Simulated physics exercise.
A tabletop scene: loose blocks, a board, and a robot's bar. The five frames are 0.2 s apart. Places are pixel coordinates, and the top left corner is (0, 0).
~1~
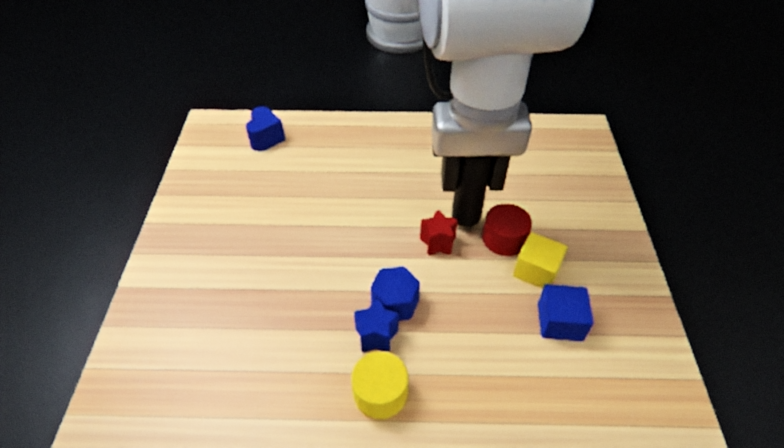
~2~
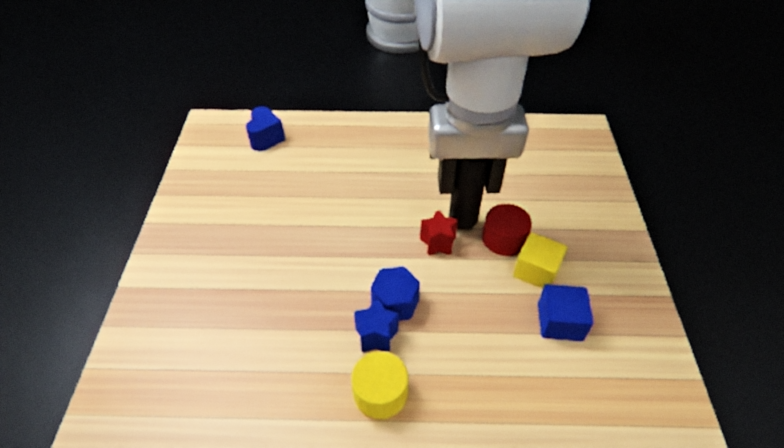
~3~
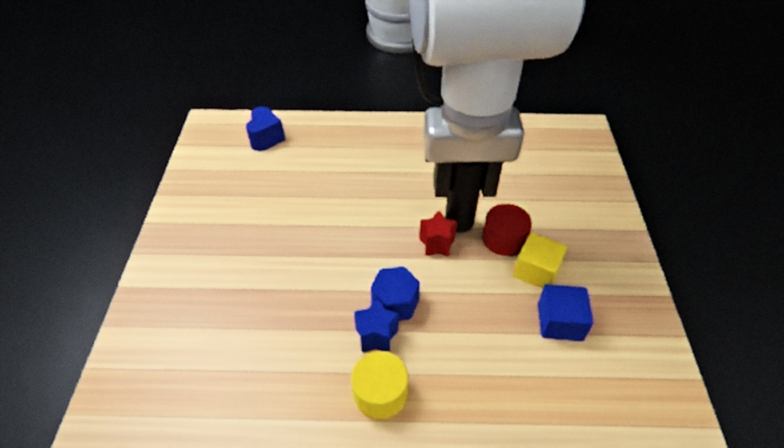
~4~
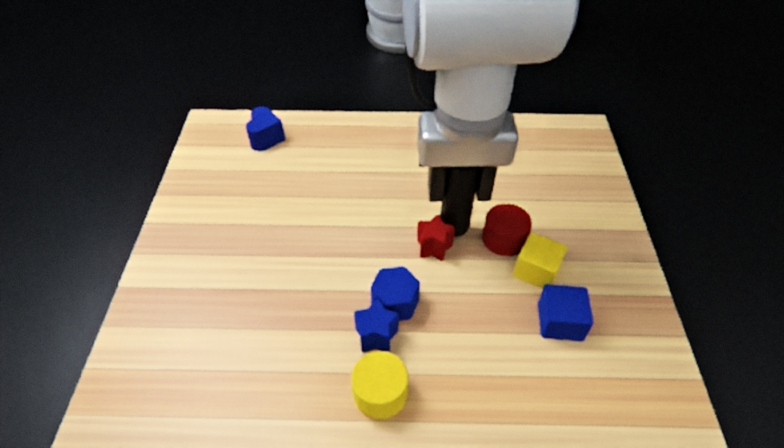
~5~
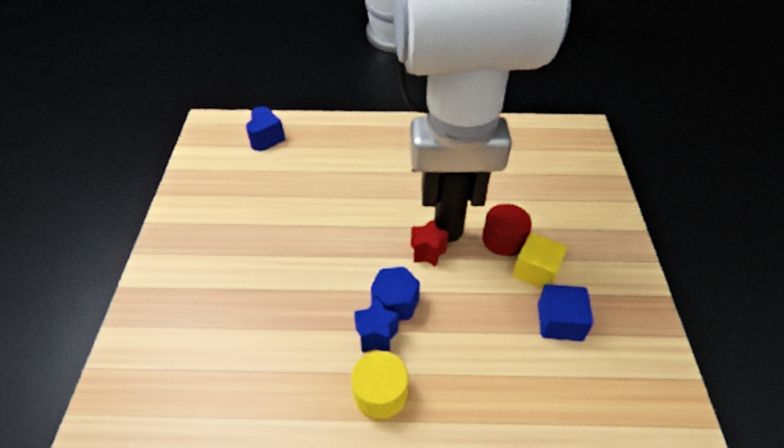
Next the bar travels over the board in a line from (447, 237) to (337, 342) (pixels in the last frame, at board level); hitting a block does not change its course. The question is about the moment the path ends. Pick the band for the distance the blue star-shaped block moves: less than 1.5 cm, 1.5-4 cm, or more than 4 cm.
It is going to finish beyond 4 cm from where it is now.
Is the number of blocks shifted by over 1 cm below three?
That would be a no.
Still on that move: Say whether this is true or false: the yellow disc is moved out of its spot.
True - the claim holds.
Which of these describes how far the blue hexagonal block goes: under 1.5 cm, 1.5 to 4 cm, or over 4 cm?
It ends over 4 cm away.
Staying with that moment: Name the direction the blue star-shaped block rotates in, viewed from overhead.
It turns counter-clockwise.
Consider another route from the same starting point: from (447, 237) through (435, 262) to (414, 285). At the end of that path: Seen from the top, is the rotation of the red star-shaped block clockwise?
Yes - that is the case.
What follows on the original path. One third of the way, bar at (414, 264); blue star-shaped block at (369, 333), turned 15° anticlockwise; blue hexagonal block at (382, 298), turned 10° anticlockwise; red star-shaped block at (390, 266).
Two thirds of the way, bar at (376, 300); blue star-shaped block at (334, 383), turned 70° anticlockwise; yellow disc at (378, 399); blue hexagonal block at (334, 337); red star-shaped block at (348, 302).
At the end, bar at (337, 337); blue star-shaped block at (319, 412), turned 150° anticlockwise; yellow disc at (378, 399); blue hexagonal block at (287, 381); red star-shaped block at (303, 341).
